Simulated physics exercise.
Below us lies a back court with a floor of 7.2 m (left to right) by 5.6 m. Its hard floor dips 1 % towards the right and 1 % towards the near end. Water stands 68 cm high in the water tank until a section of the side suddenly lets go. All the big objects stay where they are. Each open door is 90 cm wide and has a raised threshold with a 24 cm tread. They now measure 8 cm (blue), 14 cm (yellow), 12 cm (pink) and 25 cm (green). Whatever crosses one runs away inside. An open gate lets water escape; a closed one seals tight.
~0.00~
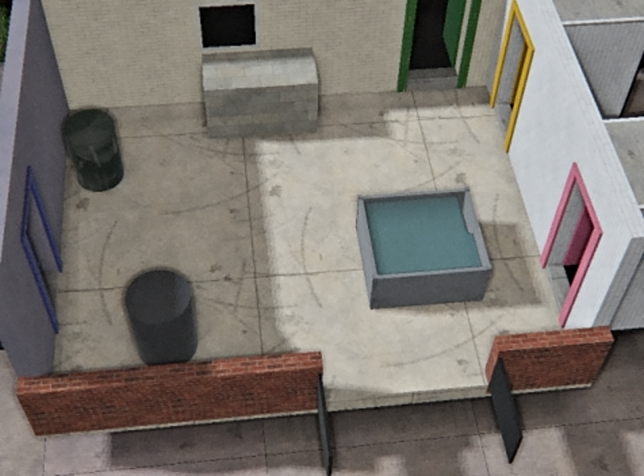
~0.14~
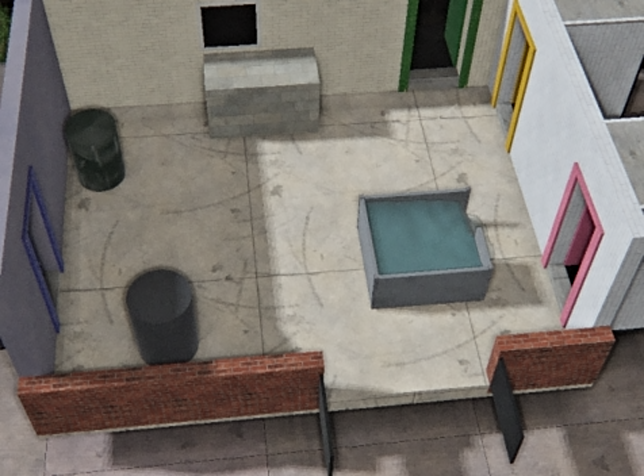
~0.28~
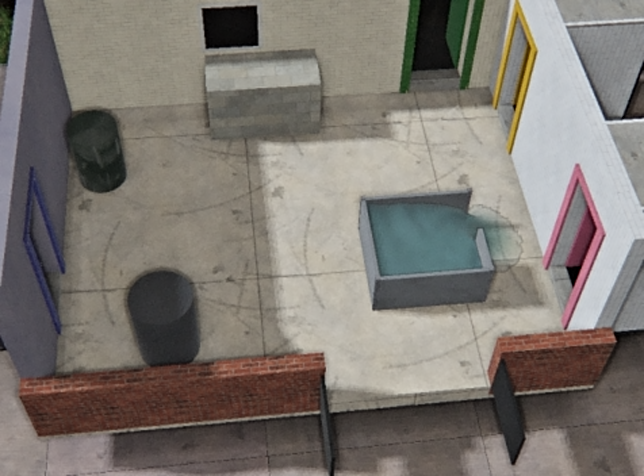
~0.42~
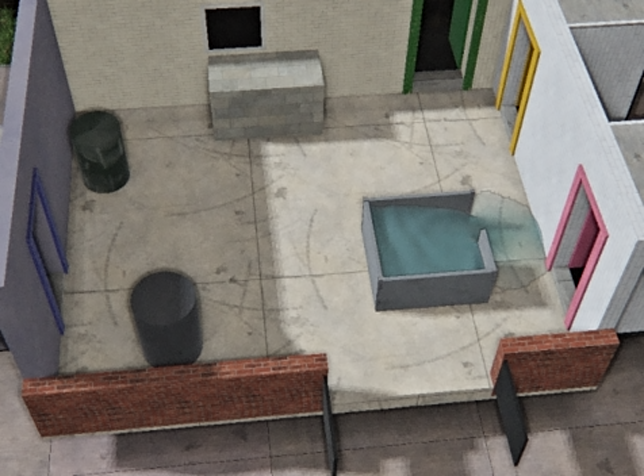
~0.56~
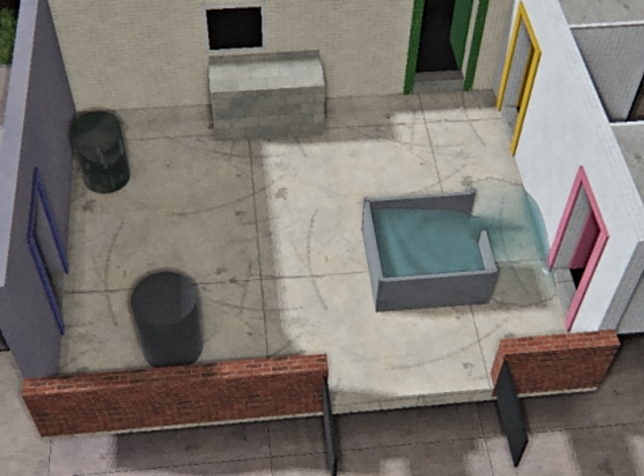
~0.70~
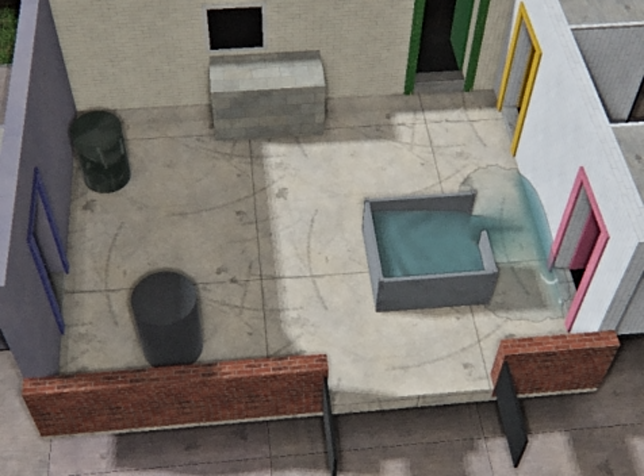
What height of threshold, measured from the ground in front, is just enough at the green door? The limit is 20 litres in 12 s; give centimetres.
Some 14 cm above the ground.
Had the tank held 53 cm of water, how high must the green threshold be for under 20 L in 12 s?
Then roughly 9.5 cm.
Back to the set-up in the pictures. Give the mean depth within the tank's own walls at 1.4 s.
About 42 cm.
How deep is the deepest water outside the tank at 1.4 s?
Up to some 42 cm.
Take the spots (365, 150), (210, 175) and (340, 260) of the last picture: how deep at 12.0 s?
Roughly 3, 0 and 1 cm, in turn.
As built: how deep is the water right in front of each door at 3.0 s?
In cm: Blue 0, yellow 6, pink 11, green 17.
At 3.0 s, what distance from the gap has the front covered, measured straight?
About 4.2 m.
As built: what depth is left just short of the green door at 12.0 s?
Roughly 4.5 cm deep.
After 1.4 s water covers 10 % of the floor, deepest (42 cm) near (529, 235); it has not reached the green door.
After 3.0 s water covers 30 % of the floor, deepest (26 cm) near (529, 235); 17 cm at the green door, 0 litres in over its 25 cm threshold.
After 12.0 s water covers 75 % of the floor, deepest (9 cm) near (569, 366); 4 cm at the green door, 0 litres in over its 25 cm threshold.
At the green door as built, the water arrived by 1.7 s and peaked near 20 cm at 2.4 s.
Run again over the same 12 s with other heights there, 26 litres in over 13 cm, 13 litres over 15.5 cm. The limit of 20 litres is kept from about 14 cm up.
